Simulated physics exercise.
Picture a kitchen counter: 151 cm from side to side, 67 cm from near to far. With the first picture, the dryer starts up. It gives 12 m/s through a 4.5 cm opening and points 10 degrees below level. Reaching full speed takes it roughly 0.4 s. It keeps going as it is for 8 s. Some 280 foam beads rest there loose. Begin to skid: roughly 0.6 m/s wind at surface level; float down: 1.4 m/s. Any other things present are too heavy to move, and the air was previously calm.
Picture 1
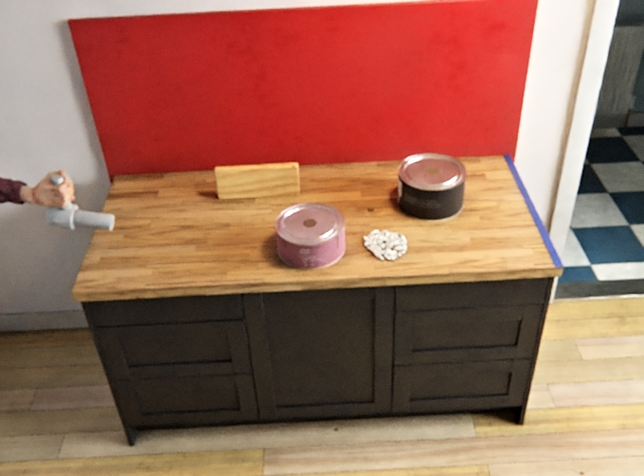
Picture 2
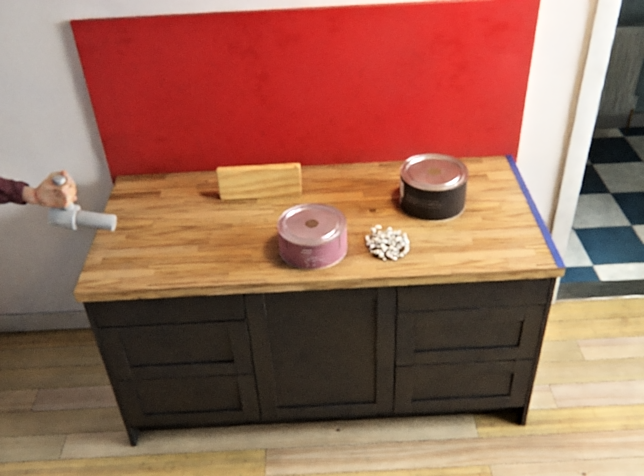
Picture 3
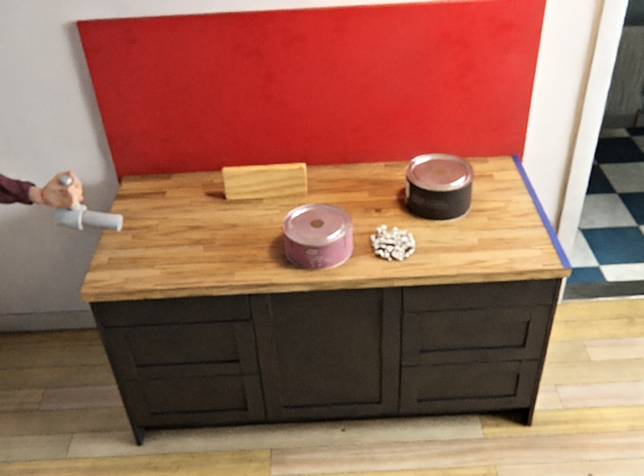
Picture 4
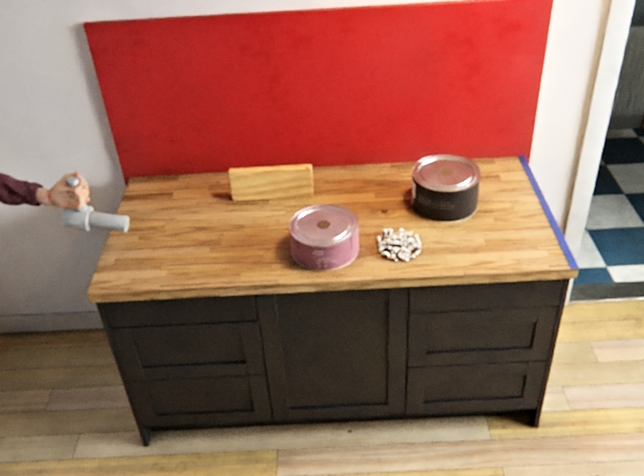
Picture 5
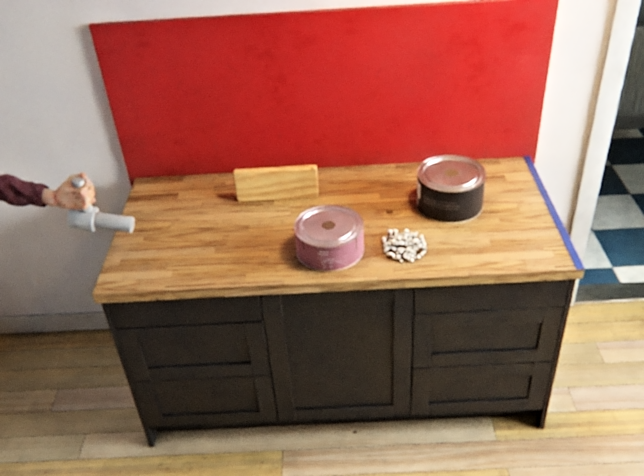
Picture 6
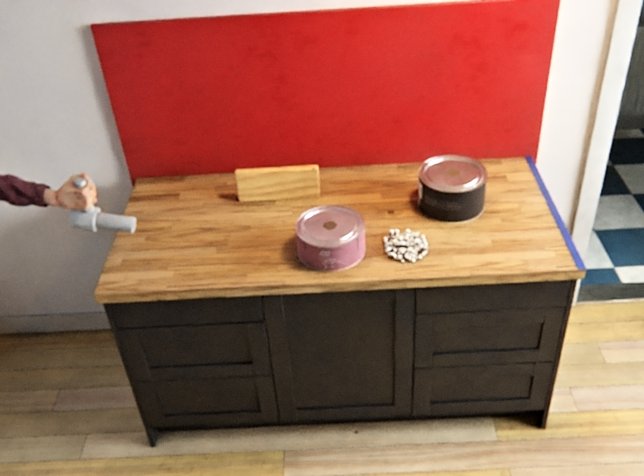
Kitchen counter with two large tins and a pile of small white pieces barely changing as a hand holds a grey dryer at left.
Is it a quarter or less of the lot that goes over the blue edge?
I'd predict that edge sees at most a quarter go past.
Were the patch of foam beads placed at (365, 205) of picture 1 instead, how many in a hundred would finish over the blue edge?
Expected share: Near 40 %.
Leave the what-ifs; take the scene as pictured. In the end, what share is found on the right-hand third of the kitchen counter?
About 15 %.
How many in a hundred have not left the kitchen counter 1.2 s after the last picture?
Close to 100 in a hundred remain at that time.
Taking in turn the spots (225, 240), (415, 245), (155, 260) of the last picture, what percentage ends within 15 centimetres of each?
In order: About 0 %, then 80 %, then 0 %.
Then, 1.2 s after the last picture the count stands so, 0 % are over the blue edge; the middle of those still in play is near (404, 246).
Then, 2.2 s after the last picture the count stands so, 0 % are over the blue edge; the middle of those still in play is near (405, 246).
Then, 4.0 s after the last picture the count stands so, 0 % are over the blue edge; the middle of those still in play is near (403, 247).
Then, 7.6 s after the last picture, at the end, 0 % are over the blue edge; the middle of those still in play is near (401, 246).
